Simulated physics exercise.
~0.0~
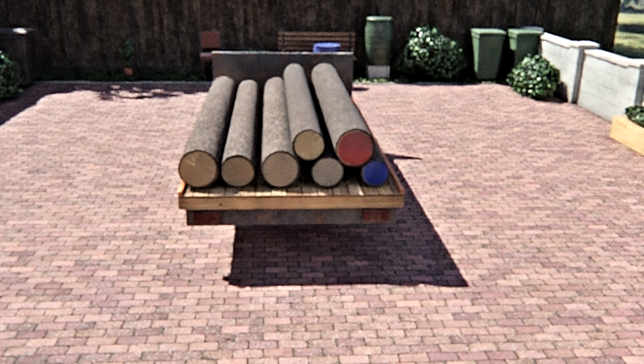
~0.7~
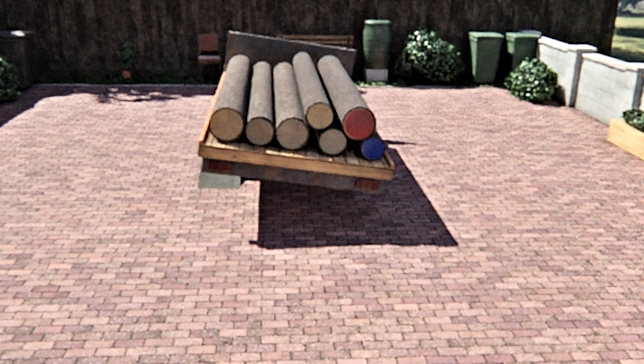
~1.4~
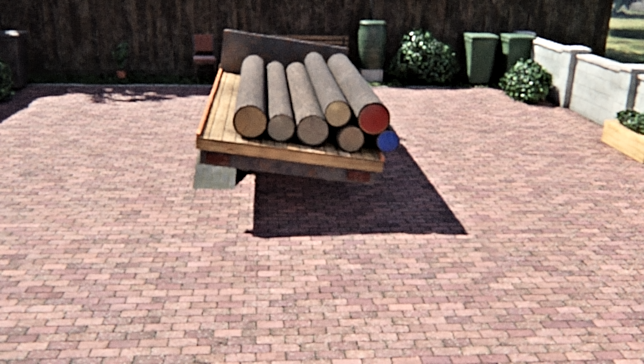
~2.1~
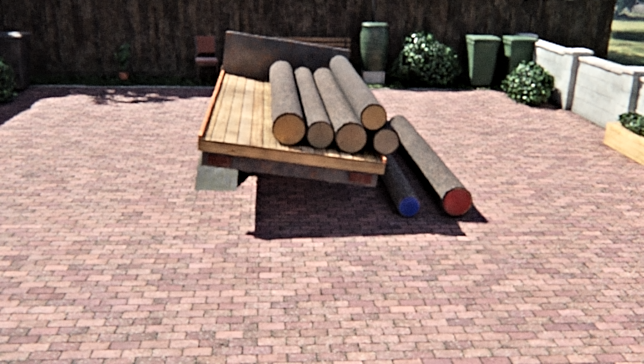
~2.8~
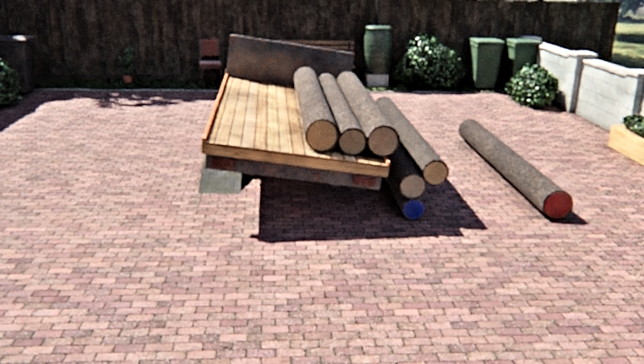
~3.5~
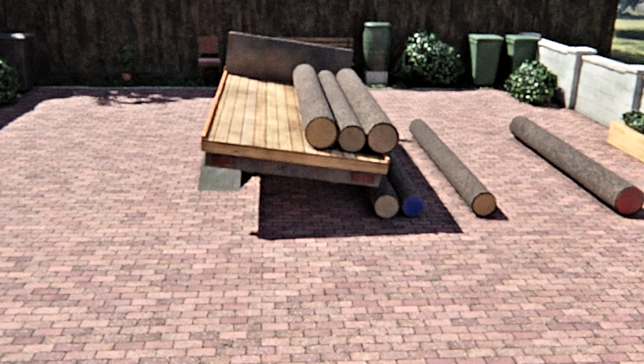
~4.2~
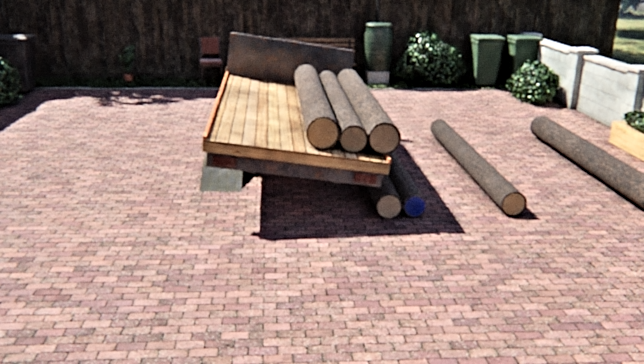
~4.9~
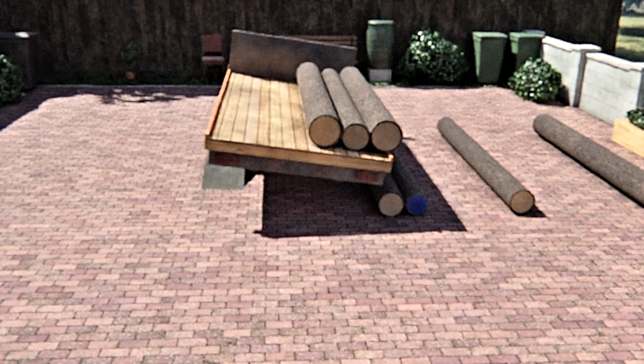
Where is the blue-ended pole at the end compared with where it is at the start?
At the start it lies on the deck at the right end of the load, and at the end it is on the ground just beside the deck's right edge, next to another fallen pole.
